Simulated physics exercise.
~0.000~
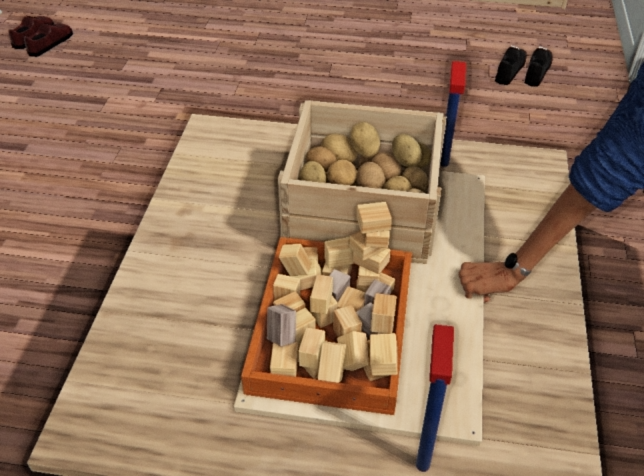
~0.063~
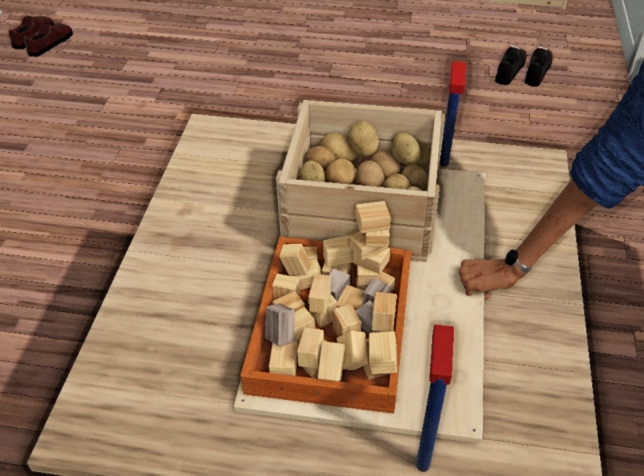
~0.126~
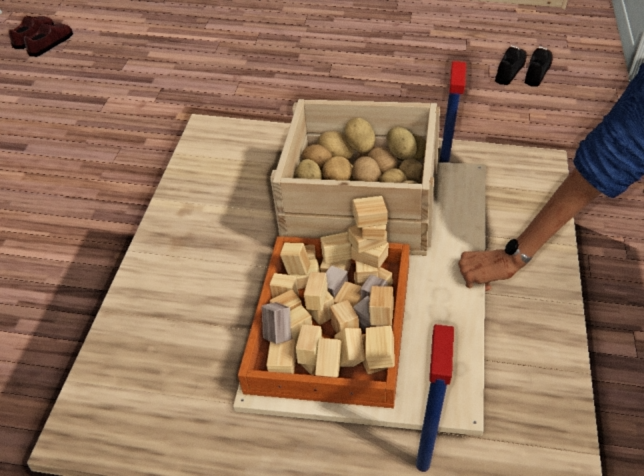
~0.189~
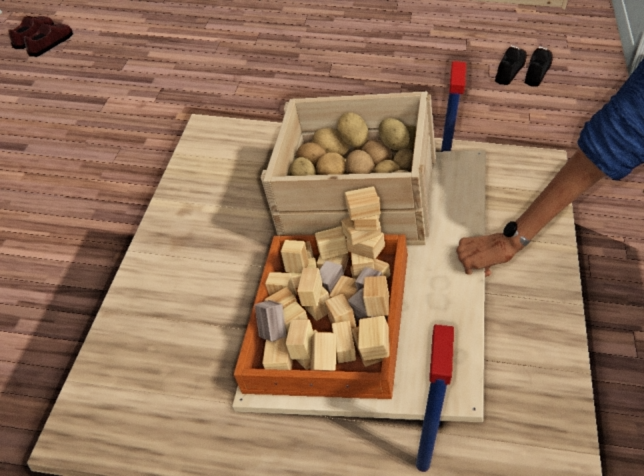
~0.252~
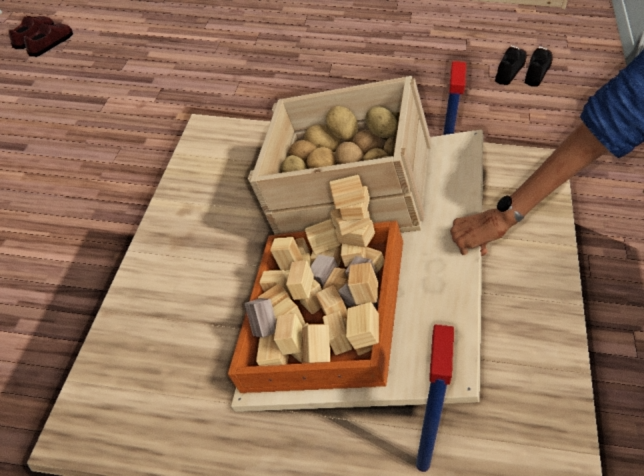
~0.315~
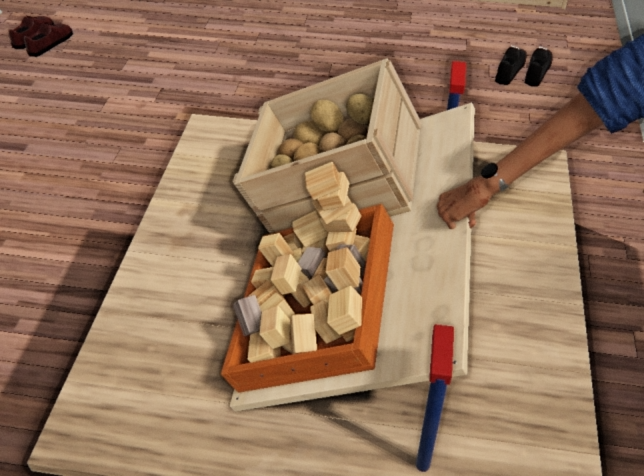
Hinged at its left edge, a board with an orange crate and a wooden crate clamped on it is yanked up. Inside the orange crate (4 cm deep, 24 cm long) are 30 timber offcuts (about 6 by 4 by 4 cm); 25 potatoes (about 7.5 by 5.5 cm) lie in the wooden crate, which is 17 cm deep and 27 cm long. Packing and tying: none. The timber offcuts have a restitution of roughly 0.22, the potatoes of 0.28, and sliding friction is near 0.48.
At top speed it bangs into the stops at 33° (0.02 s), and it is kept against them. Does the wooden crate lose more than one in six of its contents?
No: I'd say the pieces that leave don't add up to a sixth.
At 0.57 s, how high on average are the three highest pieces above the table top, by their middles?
Their middles average near 24 cm high.
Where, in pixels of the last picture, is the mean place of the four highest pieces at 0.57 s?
Looks like somewhere near (333, 137).
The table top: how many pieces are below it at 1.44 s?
Count: Roughly 2.
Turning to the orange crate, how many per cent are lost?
Lost from the orange crate: 30 percent.
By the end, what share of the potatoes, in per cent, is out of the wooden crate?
I'd put it at around 0 percent of them.
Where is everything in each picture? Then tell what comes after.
In the first frame (we follow the rim corner now nearest the camera), wooden crate at (429, 196); orange crate at (389, 393); tilt 0°; nothing out yet.
Wooden crate at (428, 194); orange crate at (388, 391); tilt 1°, in the second frame.
Wooden crate at (422, 186); orange crate at (386, 385); tilt 4°, in the third frame.
Wooden crate at (411, 175); orange crate at (380, 376); tilt 10°, in the fourth frame.
Wooden crate at (393, 159); orange crate at (370, 363); tilt 18°, in the fifth frame.
Wooden crate at (366, 141); orange crate at (352, 347); tilt 28°; nothing out yet, in the sixth frame.
After 0.33 s, the board meets the red stops.
After 0.43 s, tilt 33°; 0 of 30 out of the orange crate and 0 of 25 out of the wooden crate.
After 0.57 s, tilt 33°; 5 of 30 out of the orange crate and 0 of 25 out of the wooden crate.
After 0.83 s, tilt 33°; 9 of 30 out of the orange crate and 0 of 25 out of the wooden crate.
When it is over (at 1.44 s), 9 of 30 out of the orange crate and 0 of 25 out of the wooden crate. Asked share, 0 of 25, 0 per cent.
